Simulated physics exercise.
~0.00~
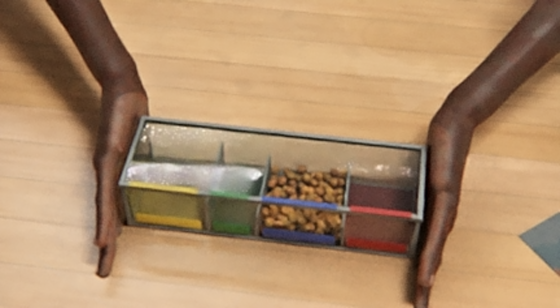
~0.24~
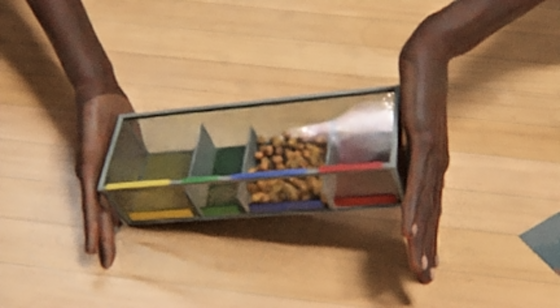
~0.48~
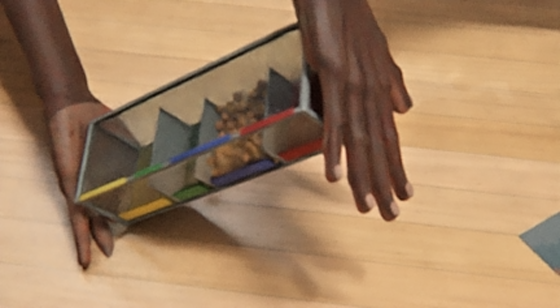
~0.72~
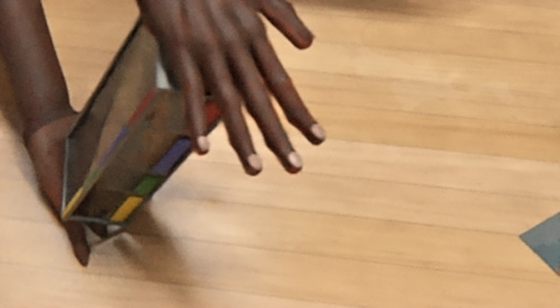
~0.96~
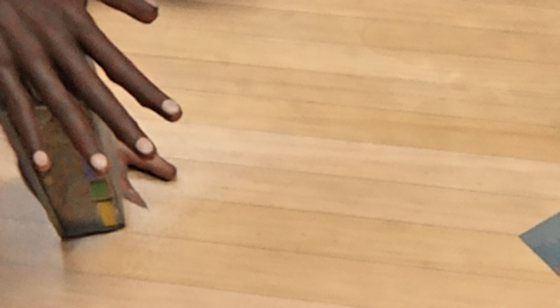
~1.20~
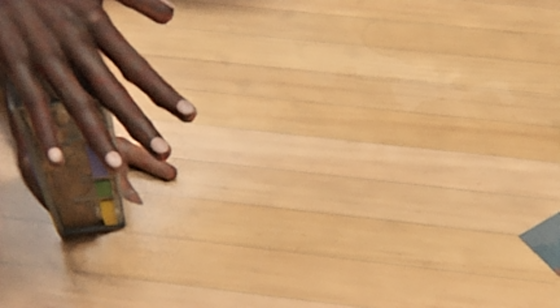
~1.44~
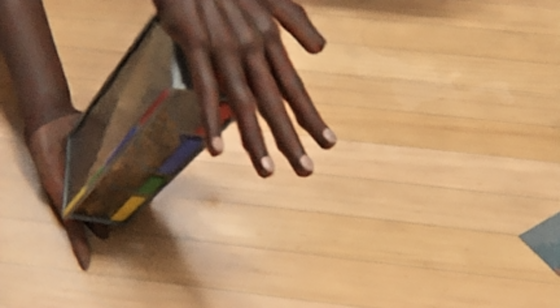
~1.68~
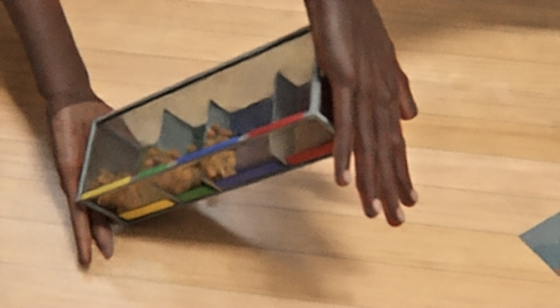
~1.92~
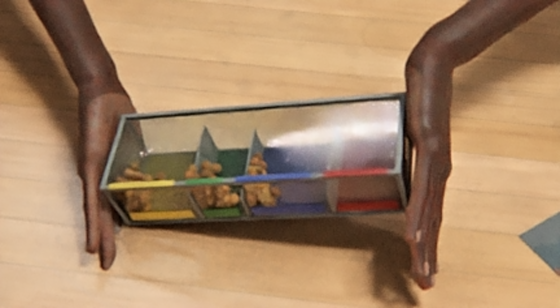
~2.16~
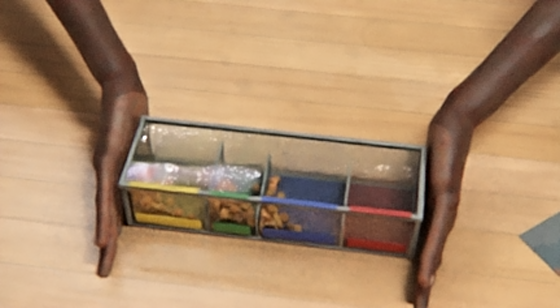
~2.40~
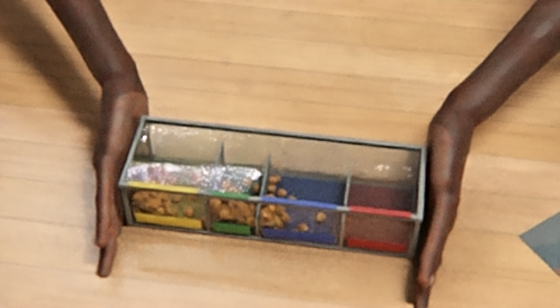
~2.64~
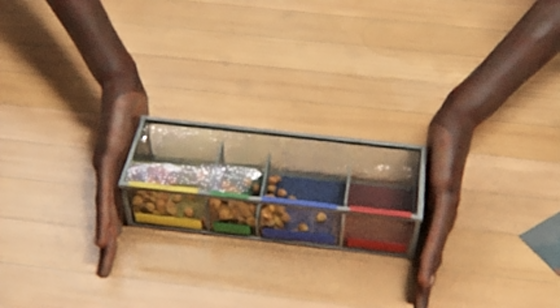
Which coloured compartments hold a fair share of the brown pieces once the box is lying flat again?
The yellow, green and blue compartments each hold a fair share of the pieces. The red one is left empty.
Divided box tipping upright between two hands and returning flat, its brown pieces spreading from blue into green and yellow compartments.
